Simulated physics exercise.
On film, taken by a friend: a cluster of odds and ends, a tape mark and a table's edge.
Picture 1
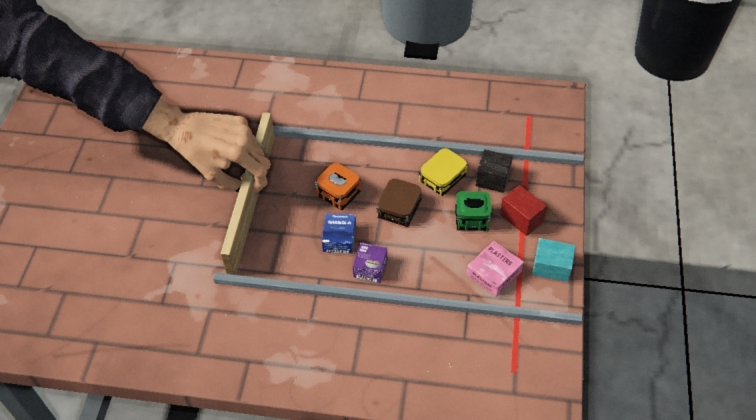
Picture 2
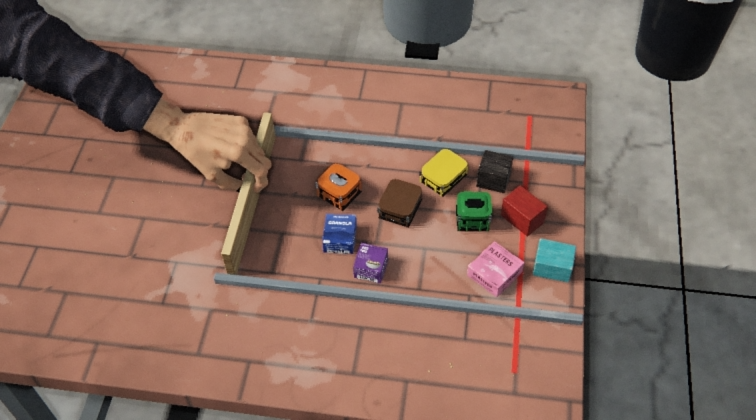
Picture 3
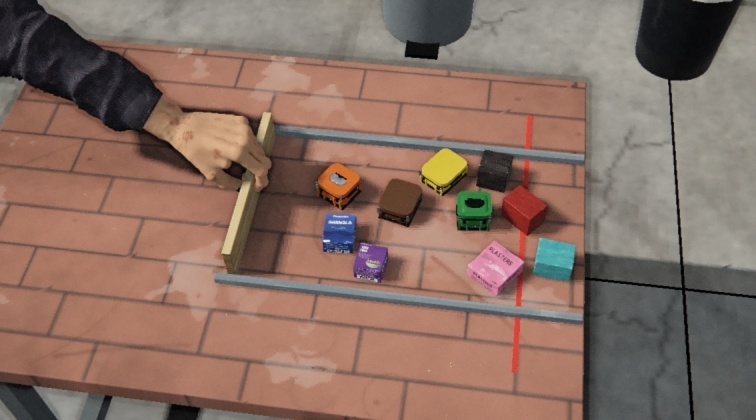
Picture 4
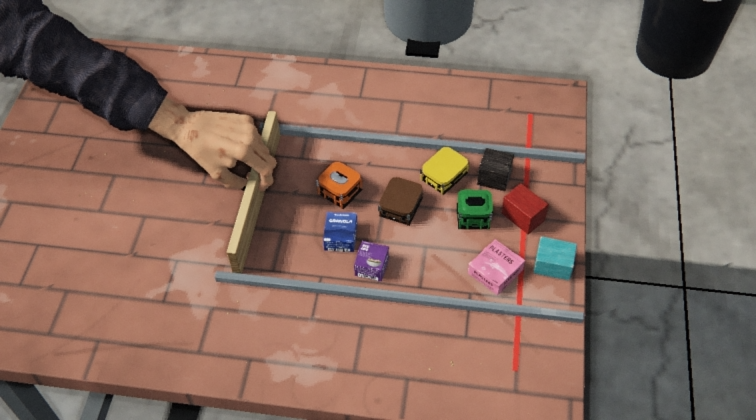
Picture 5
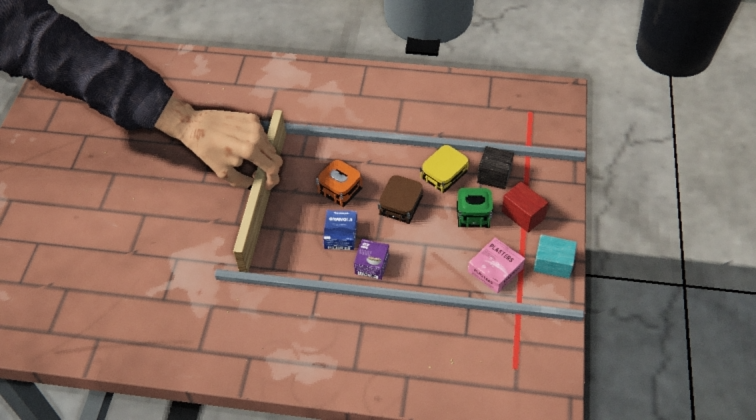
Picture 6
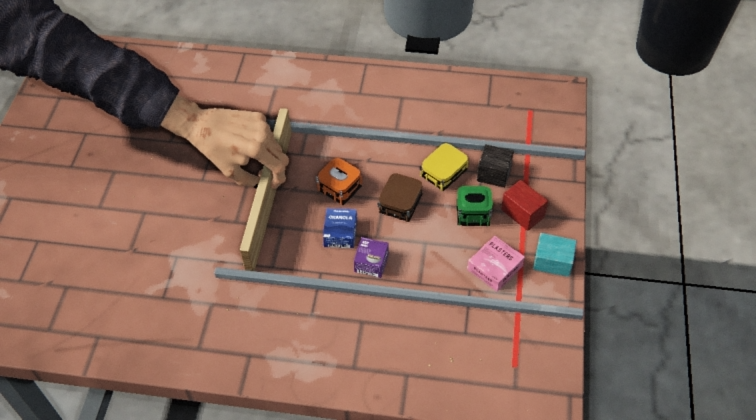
A hand slides a wooden board slightly right toward colourful blocks, which stay nearly still.
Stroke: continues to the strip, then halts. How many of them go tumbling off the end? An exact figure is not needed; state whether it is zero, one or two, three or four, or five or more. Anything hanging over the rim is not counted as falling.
Band: Three fallers or four.
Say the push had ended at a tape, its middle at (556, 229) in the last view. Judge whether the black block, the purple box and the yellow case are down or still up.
In short: Black block gone, purple box safe, yellow case safe.
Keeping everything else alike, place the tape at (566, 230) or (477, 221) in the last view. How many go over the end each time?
The floor gets 6 the first time and 1 the second.
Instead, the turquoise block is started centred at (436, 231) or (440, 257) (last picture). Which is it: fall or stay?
One after the other: It keeps its spot; it keeps its spot.
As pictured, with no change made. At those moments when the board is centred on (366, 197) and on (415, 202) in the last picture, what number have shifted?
The count reaches 4 first and 7 second.
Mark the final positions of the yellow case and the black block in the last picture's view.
First object: (543, 166); second object: (574, 171).
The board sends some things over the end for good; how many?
Altogether the count is 3.
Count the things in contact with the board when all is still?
Number: 4.
Soon after, none off yet; turquoise block at rest near (555, 255); red block at rest near (524, 205); pink box at rest near (496, 263).
After that, none off yet; turquoise block at rest near (555, 255); red block displaced about its own width near (572, 213); pink box at rest near (496, 263).
In the end, the number that fall off is three or four; gone, green case, red block and turquoise block.
